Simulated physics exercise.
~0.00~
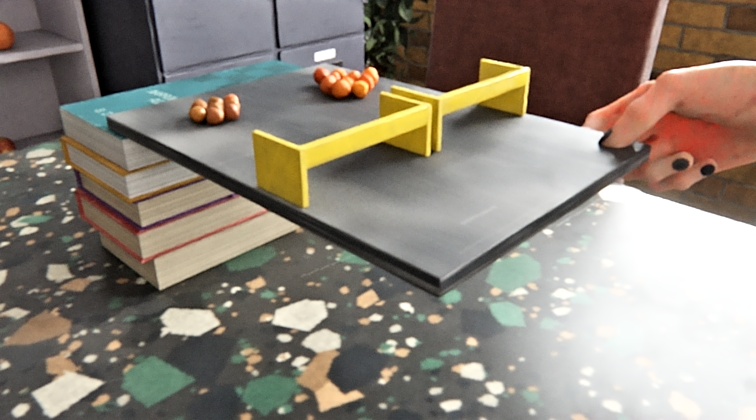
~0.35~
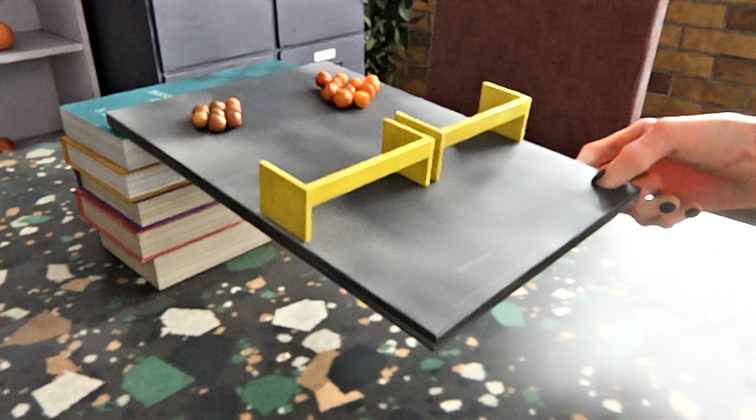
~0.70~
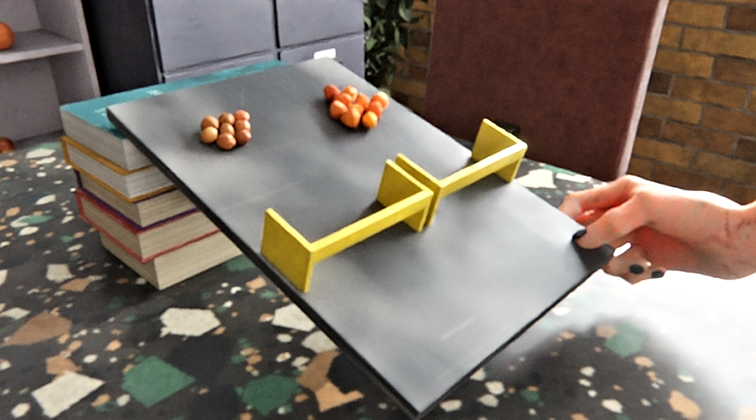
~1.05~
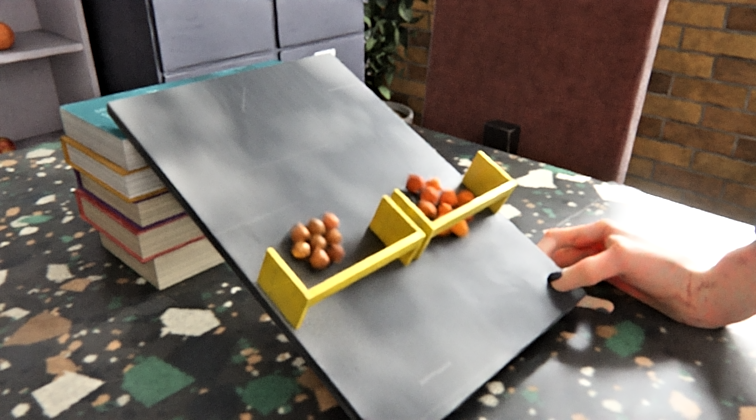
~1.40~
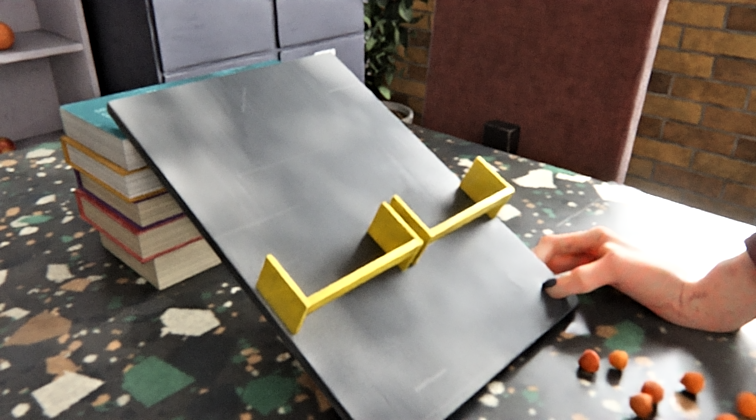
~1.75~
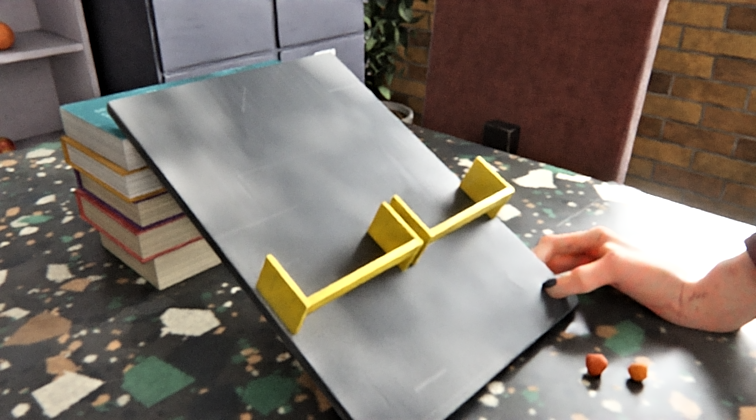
On a speckled table, a hand lowers a board and two ball clusters slip under yellow bars.
